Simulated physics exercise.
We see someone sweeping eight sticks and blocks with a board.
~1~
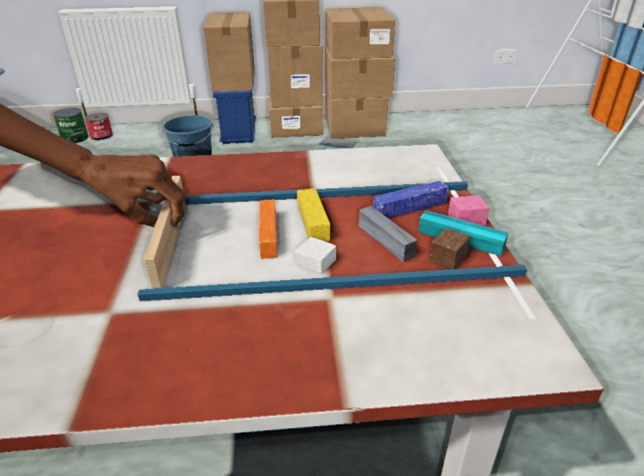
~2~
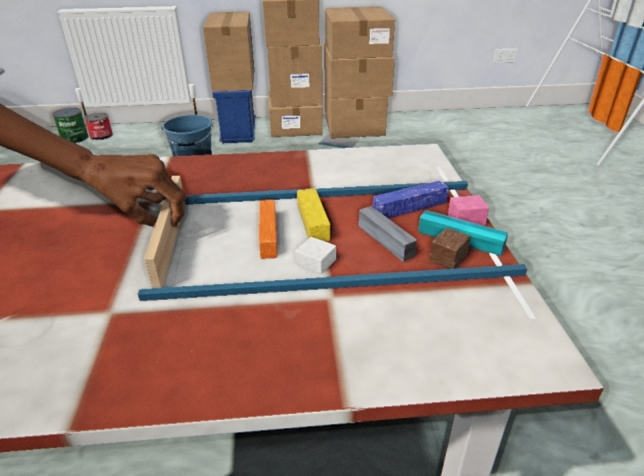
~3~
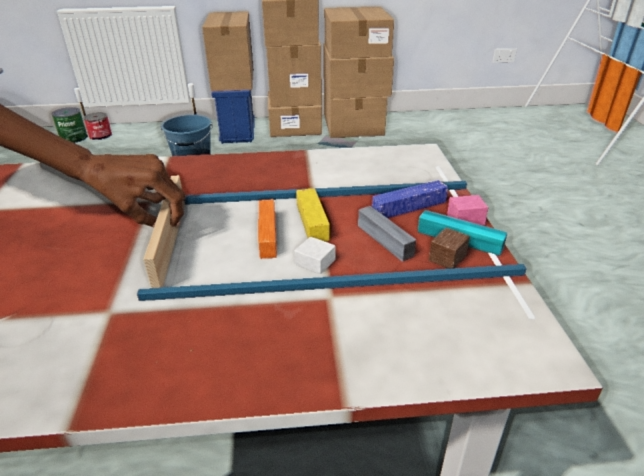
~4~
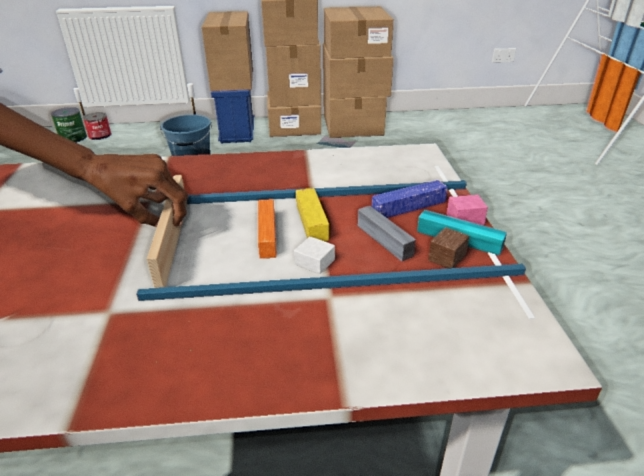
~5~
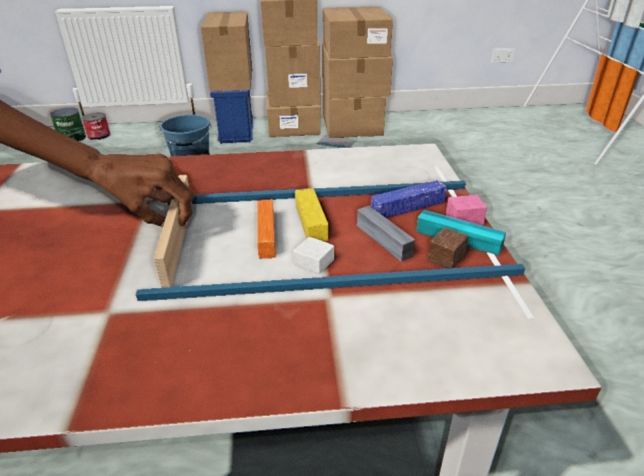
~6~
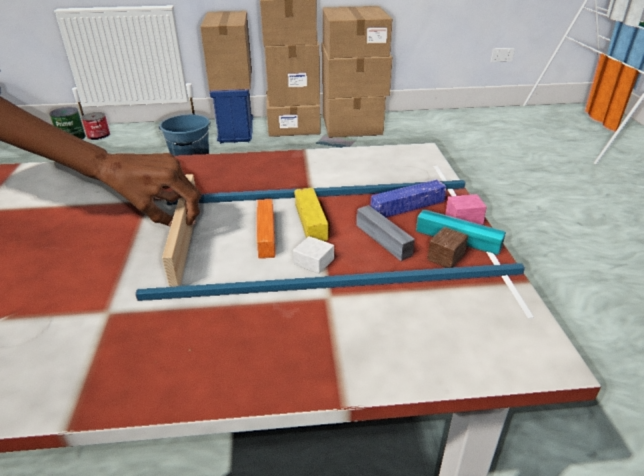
On a checkered table, a hand slides a wooden board slightly right toward unmoving coloured blocks.
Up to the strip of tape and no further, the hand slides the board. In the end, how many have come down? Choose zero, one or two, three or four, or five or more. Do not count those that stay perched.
By the end, five or more have come down.
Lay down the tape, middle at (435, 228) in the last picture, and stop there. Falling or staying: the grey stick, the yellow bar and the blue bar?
The grey stick stays put; the yellow bar stays put; and the blue bar topples off.
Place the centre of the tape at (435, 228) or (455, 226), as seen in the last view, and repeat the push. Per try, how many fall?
Down on the floor: 3 and 5.
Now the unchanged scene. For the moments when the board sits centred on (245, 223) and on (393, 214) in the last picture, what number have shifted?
First position 0; second position 8.
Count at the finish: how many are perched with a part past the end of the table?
The number would be 1.
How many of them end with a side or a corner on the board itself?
2 of them.
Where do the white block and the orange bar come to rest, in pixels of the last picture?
(510, 251) and (479, 214).
Soon after, none off yet; pink block at rest near (466, 211); turquoise stick at rest near (459, 232); brown block at rest near (448, 248).
After that, none off yet; pink block tilting a little near (494, 205); turquoise stick tilting well over near (524, 247); brown block displaced well along near (506, 248).
In the end, the number that fall off is five or more; gone, yellow bar, grey stick, blue bar, brown block, turquoise stick and pink block.
